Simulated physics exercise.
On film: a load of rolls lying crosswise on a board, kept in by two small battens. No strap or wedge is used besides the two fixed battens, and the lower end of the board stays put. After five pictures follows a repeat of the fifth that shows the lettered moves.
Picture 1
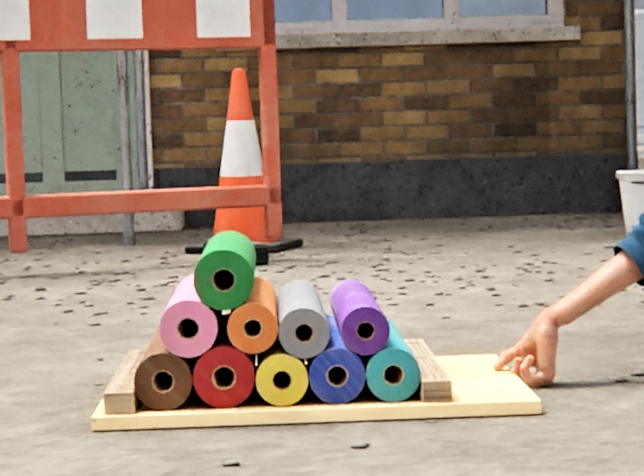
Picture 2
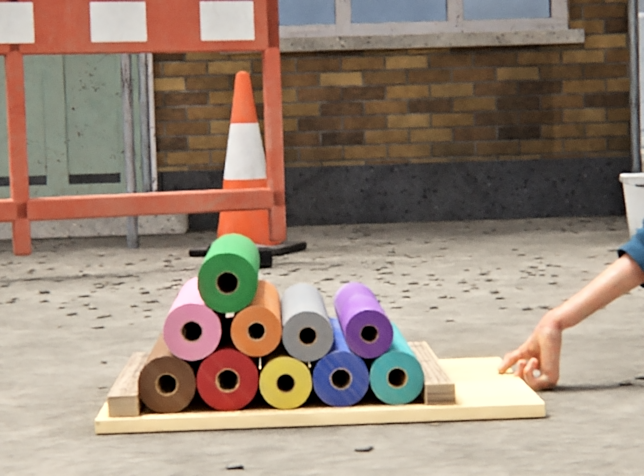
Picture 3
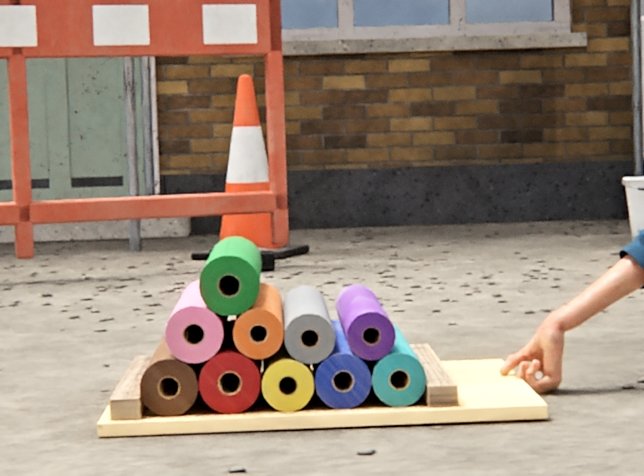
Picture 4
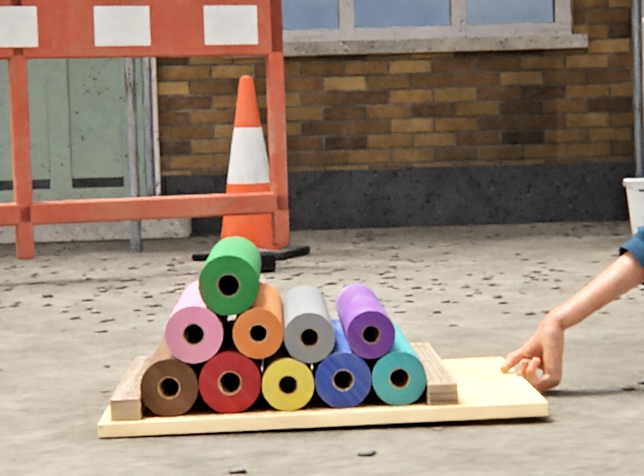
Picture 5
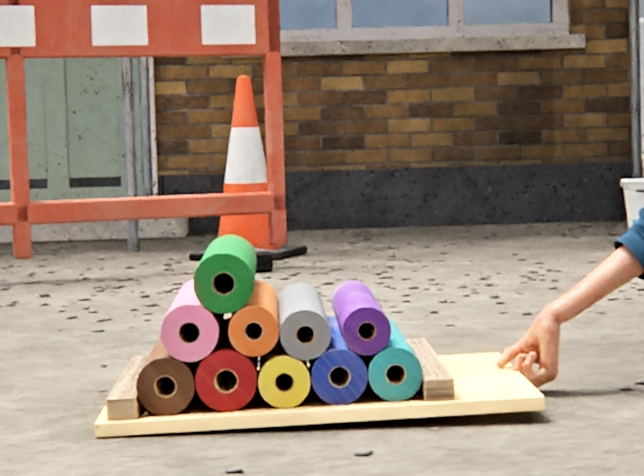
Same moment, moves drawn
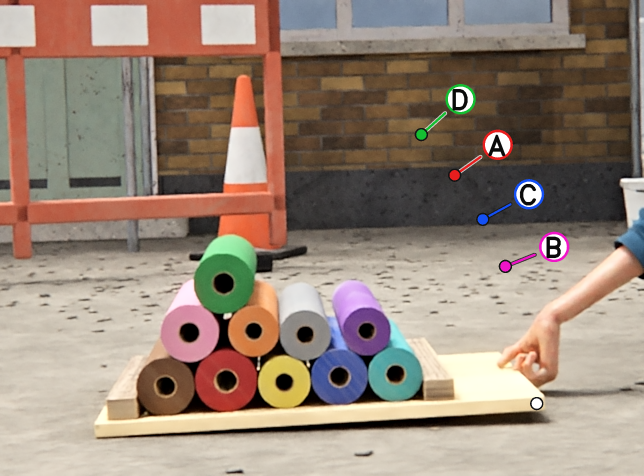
A hand gripping the right end of a board stacked with coloured rolls, staying nearly still, then raising that end very slightly.
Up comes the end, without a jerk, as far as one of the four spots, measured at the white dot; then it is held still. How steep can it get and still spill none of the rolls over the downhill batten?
Mark B is as high as it can go.
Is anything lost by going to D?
Yes.
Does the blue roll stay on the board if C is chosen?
Yes, with C.
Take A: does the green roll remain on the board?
No, with A.
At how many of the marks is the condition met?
The number is one.
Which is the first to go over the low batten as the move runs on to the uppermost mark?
The pink one.
On the marked copy, A at (455, 175); B at (505, 266); C at (483, 219); D at (421, 135); the white dot at (536, 404).
Following B. Soon after the start, board at 14°.
Later, board at 20°.
In the end, board at 20°, none over the low batten.
As for the rest, A five over the low batten; C two over the low batten (pink, green); D five over the low batten.
